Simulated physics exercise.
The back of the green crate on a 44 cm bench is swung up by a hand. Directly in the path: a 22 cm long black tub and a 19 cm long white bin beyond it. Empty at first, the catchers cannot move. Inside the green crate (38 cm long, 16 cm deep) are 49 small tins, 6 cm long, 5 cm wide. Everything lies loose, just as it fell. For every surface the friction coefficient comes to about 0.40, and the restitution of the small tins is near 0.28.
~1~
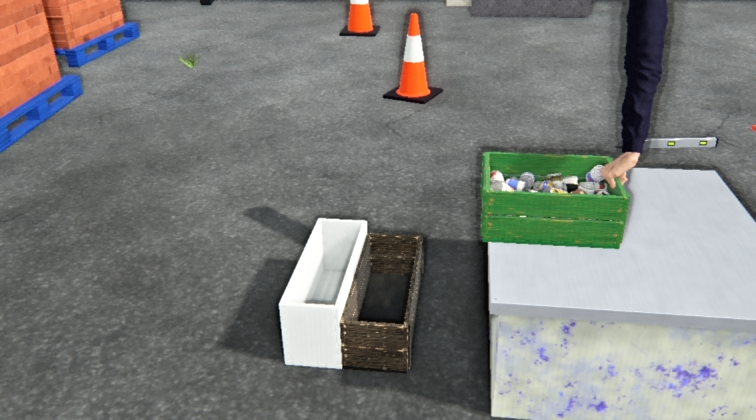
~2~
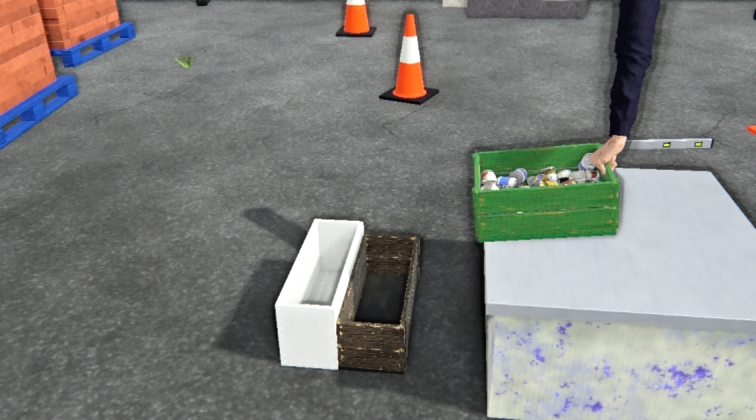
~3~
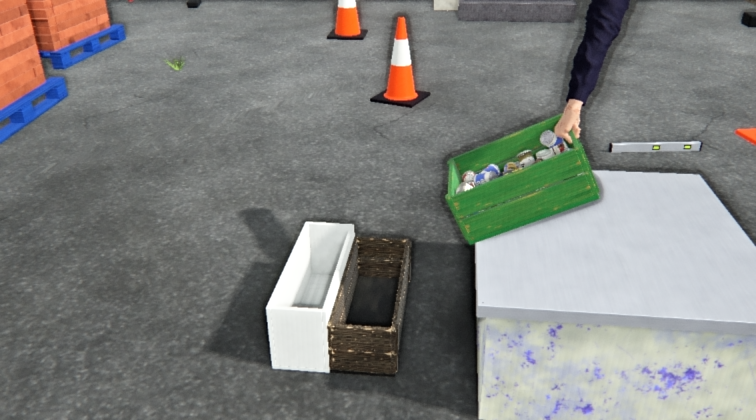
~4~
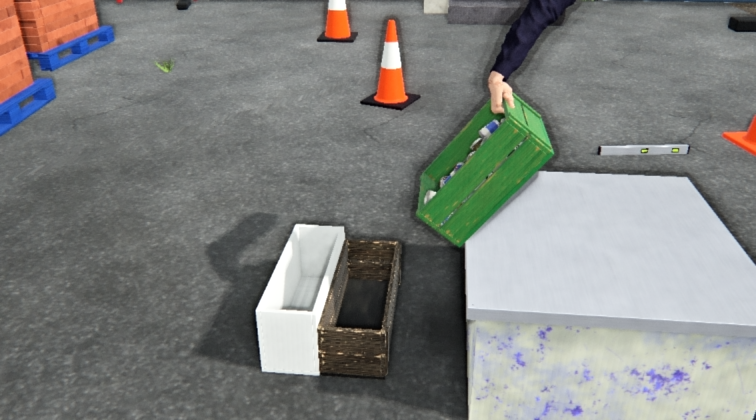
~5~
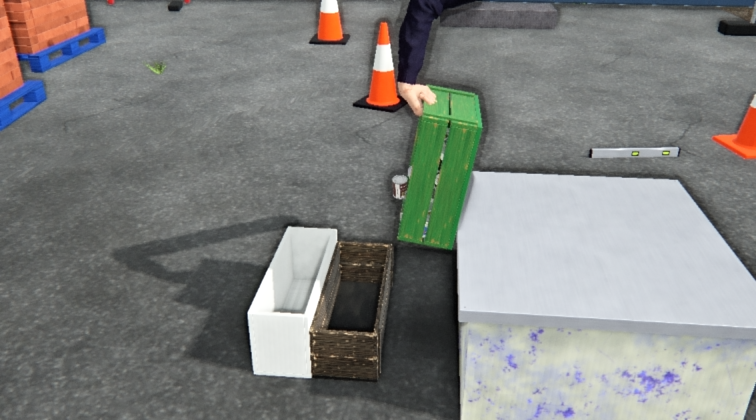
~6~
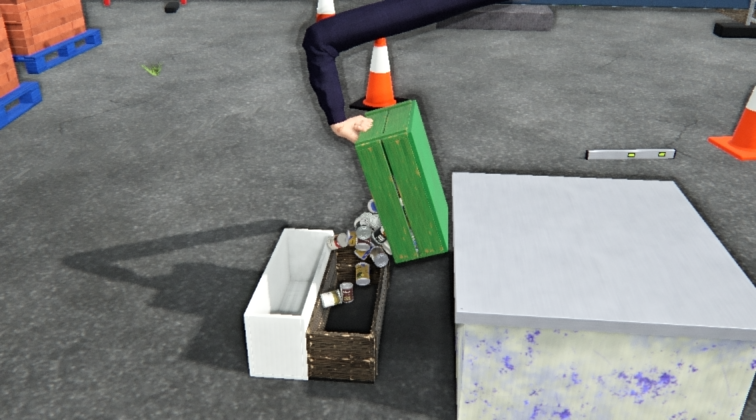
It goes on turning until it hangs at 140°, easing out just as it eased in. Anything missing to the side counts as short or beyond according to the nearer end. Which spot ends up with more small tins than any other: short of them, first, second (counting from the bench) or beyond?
First.
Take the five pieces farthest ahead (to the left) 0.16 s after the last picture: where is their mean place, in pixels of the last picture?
Centre approx. at (338, 299) px.
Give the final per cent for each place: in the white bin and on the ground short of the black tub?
The shares come out near 0 and 15 in a hundred.
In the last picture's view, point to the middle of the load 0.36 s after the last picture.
Estimated middle - around (354, 302).
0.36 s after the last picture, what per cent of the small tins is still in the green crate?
Roughly 10 per cent is still inside.
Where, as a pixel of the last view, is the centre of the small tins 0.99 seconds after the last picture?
The middle lies near (354, 316).
Then, 0.16 s after the last picture, tilt 123°; 22 still in the green crate, 12 in the black tub and 15 in the air.
Then, 0.36 s after the last picture, tilt 135°; 4 still in the green crate, 34 in the black tub, 1 in the white bin and 10 in the air.
Then, 0.63 s after the last picture, tilt 140°; 39 in the black tub, 1 in the white bin, 5 on the ground short of the black tub and 4 in the air.
When it is over (0.99 s after the last picture), 40 in the black tub, 1 in the white bin and 8 on the ground short of the black tub.
